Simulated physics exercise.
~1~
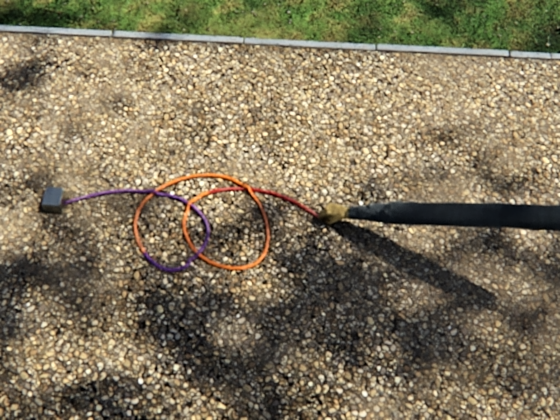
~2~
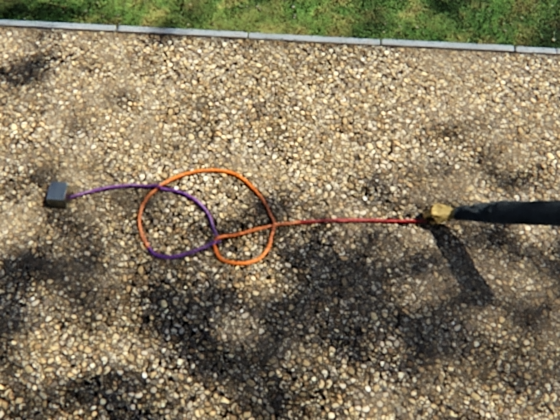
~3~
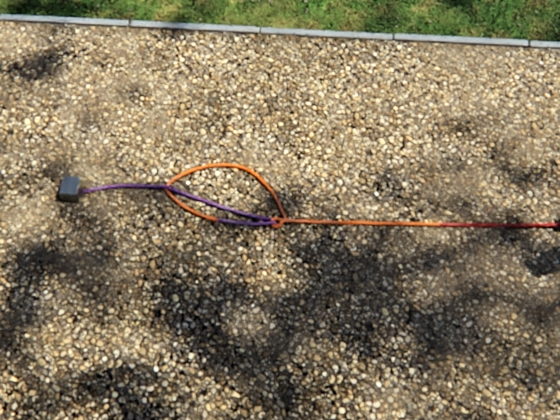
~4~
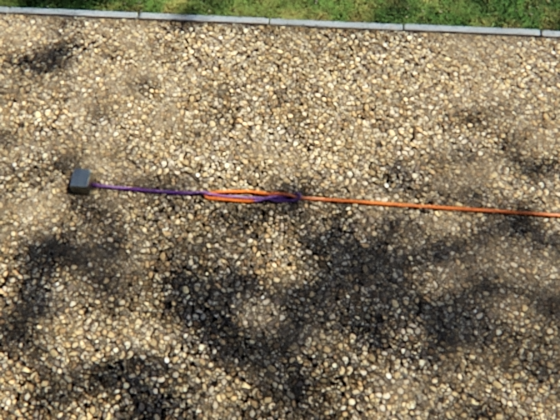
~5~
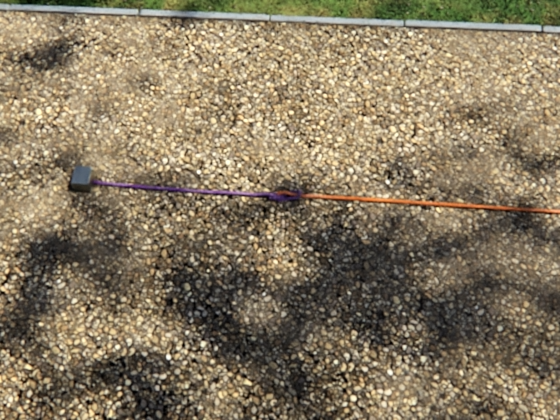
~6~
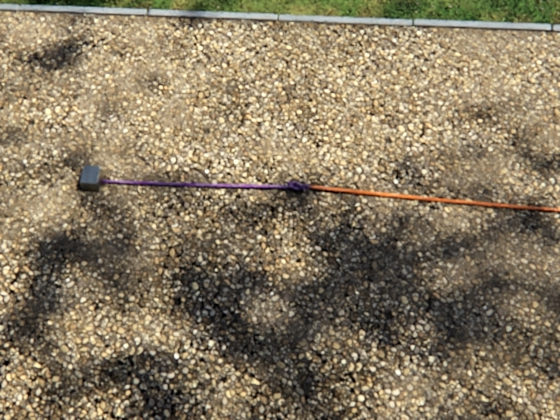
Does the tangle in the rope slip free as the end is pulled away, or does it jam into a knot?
It jams into a knot. The loops shrink to a small tight lump where the purple and orange parts meet, and the rope stays taut on either side of it.
